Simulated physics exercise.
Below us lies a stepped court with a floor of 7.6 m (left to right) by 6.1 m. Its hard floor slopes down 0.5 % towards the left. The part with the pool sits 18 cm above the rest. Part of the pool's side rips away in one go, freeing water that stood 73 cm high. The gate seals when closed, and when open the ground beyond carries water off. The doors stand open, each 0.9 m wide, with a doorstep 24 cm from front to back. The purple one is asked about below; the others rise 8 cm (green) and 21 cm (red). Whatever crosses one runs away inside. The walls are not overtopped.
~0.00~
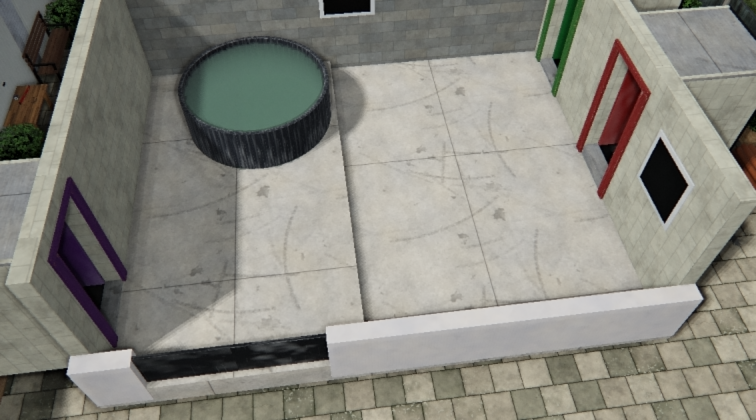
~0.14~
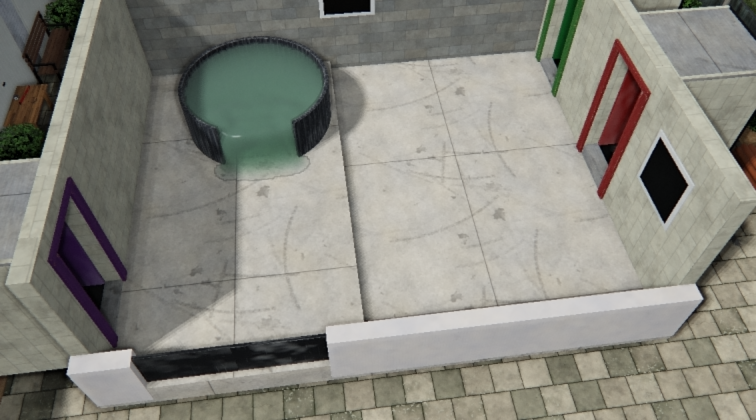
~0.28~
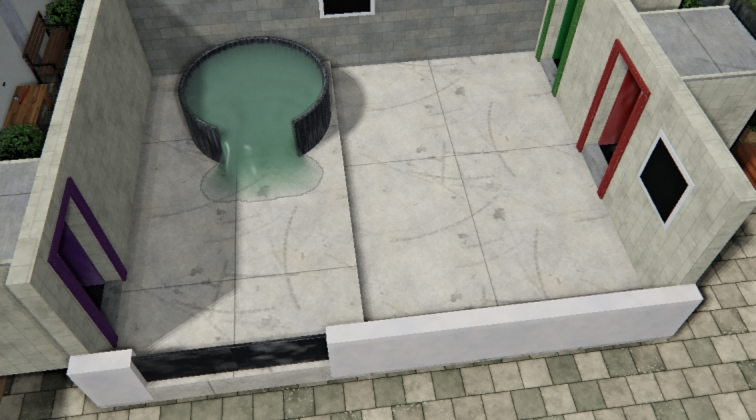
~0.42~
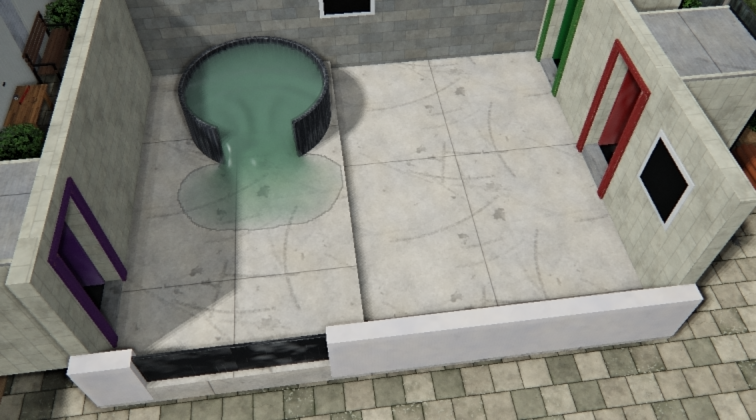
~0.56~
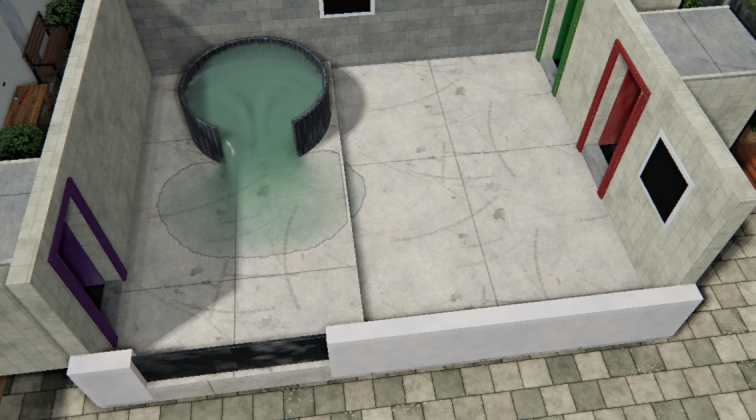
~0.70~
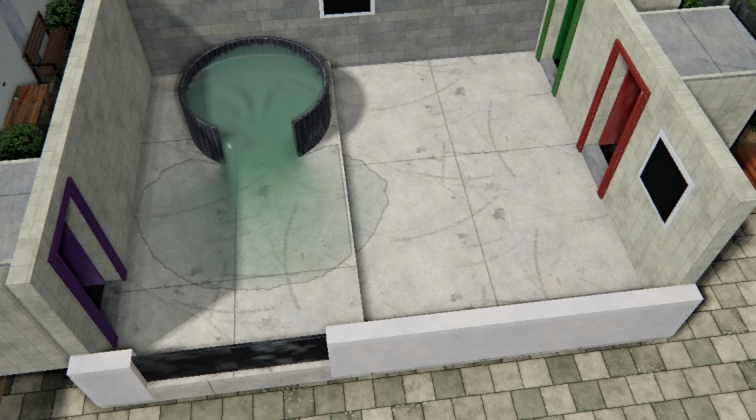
At first, greenish water lies still in a round, dark-walled pool at the back left of a walled courtyard. Then a gap opens in the pool's front side and water pours through, spreading across the pale floor in a widening, rounded puddle, with dry floor still showing before the purple-framed doorway.
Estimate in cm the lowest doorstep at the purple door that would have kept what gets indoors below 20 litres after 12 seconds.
At least 21 cm or so.
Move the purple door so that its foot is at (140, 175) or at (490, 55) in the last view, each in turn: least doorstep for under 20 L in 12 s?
Roughly 7.0 and 10.5 cm.
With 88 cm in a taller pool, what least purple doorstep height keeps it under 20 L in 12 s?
Some 27 cm.
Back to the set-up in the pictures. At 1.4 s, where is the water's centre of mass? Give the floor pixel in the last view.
Near (260, 157).
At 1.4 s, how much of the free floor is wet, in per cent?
About 35 per cent.
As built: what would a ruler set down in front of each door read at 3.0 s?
Depths in cm: Green 0, purple 23, red 0.
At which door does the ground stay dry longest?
The green one.
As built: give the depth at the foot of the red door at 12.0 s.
About 5.5 cm.
After 1.4 s water covers 35 % of the floor, deepest (34 cm) near (248, 170); 10 cm at the purple door, 0 litres in over its 6 cm doorstep.
After 3.0 s water covers 45 % of the floor, deepest (31 cm) near (248, 358); 23 cm at the purple door, 74 litres in over its 6 cm doorstep.
After 12.0 s water covers 95 % of the floor, deepest (14 cm) near (342, 78); 8 cm at the purple door, 319 litres in over its 6 cm doorstep.
At the purple door as built, the water arrived by 1.1 s and peaked near 23 cm at 3.0 s.
With a doorstep of 19.5 cm, 27 litres would have come in within the 12 s; with 23 cm, 14 litres. So under 20 litres takes about 21 cm.
